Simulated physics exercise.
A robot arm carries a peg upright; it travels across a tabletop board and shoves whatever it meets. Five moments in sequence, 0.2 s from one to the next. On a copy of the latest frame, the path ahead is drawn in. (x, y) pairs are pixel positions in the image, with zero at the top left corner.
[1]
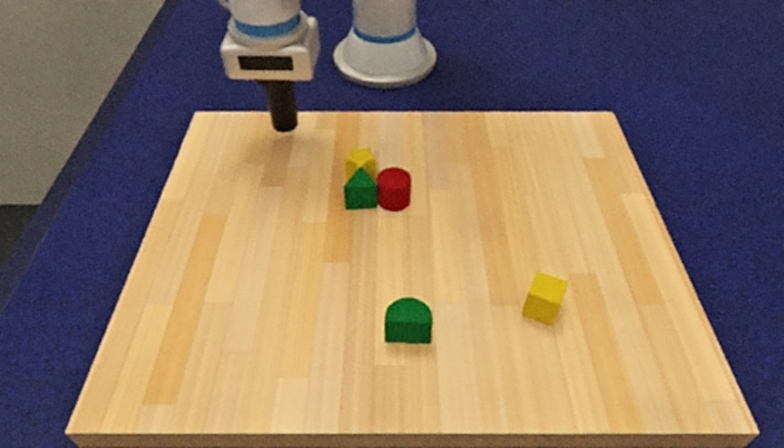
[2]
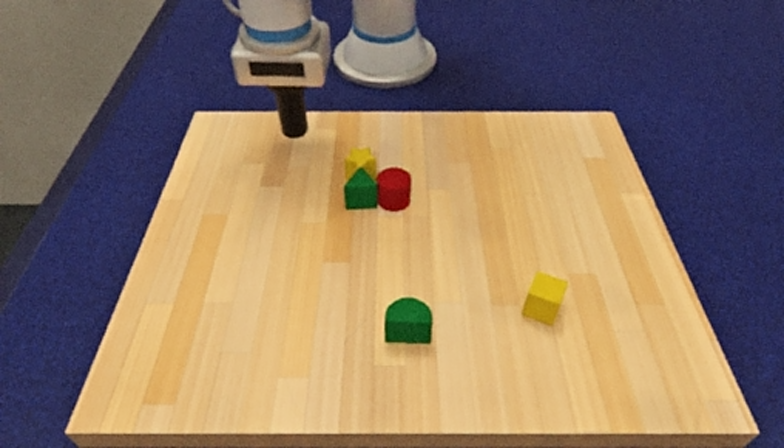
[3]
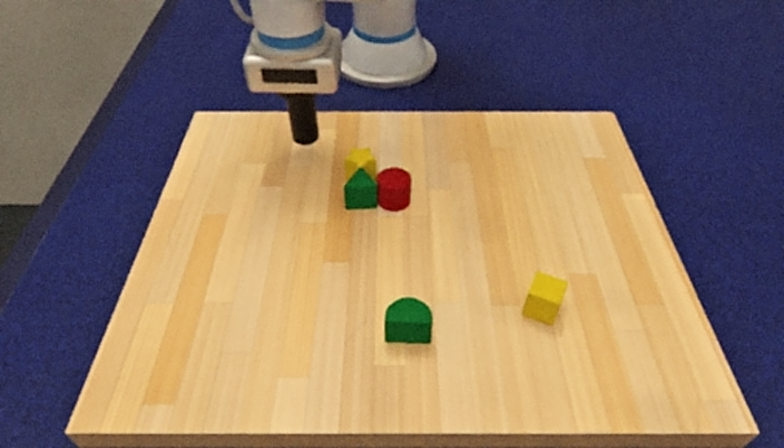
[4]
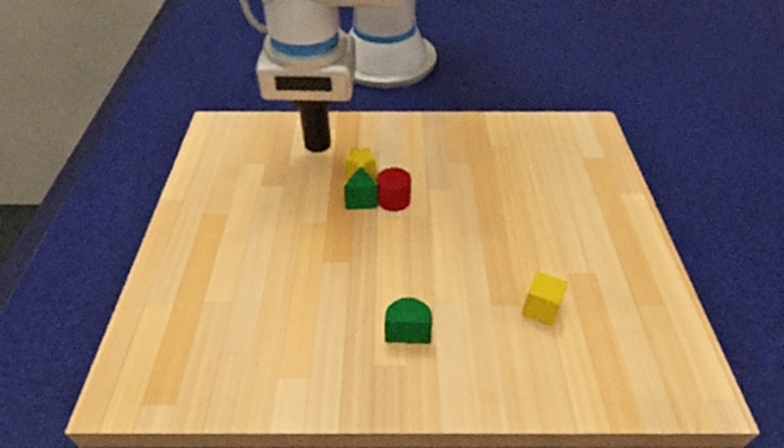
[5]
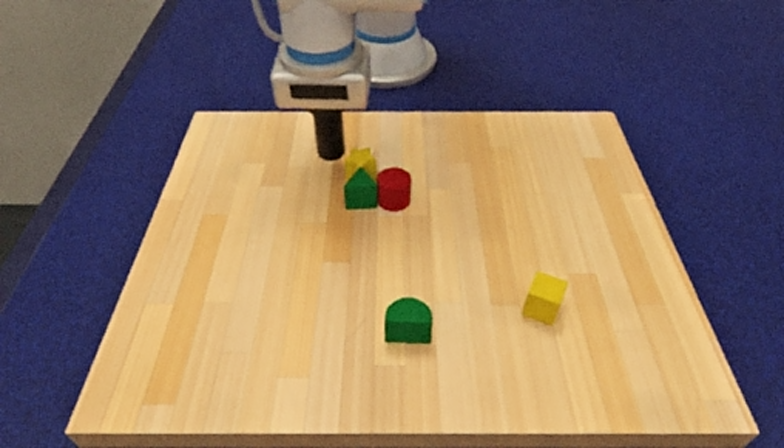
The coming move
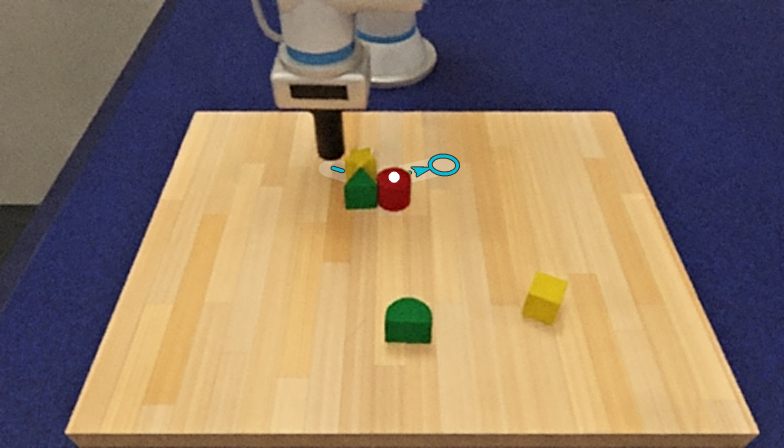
Robot arm with a dark peg moving slowly right and nearer across a wooden board, beside still green, yellow and red blocks.
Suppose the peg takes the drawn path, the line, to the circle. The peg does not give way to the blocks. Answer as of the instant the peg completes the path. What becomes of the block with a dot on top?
Shifted.
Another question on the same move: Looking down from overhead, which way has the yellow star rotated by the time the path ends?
From the top, the block rotates clockwise.
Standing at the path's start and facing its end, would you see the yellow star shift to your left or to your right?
That's a shift to the right.
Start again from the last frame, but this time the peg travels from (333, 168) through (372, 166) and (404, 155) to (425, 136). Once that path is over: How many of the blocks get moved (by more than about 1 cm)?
My guess is one.
The drawn path runs from (333, 168) through (369, 178) and (407, 173) to (444, 165); the dot is on the red circular block.
On the path given first. One third of the way, peg at (369, 164); yellow star at (392, 163), turned 15° clockwise; red circular block at (404, 182).
Two thirds of the way, peg at (408, 159); yellow star at (421, 167), turned 50° clockwise; red circular block at (416, 186).
At the end, peg at (445, 150); green three-sided block not moved; yellow star at (423, 166), turned 60° clockwise; red circular block at (416, 186).
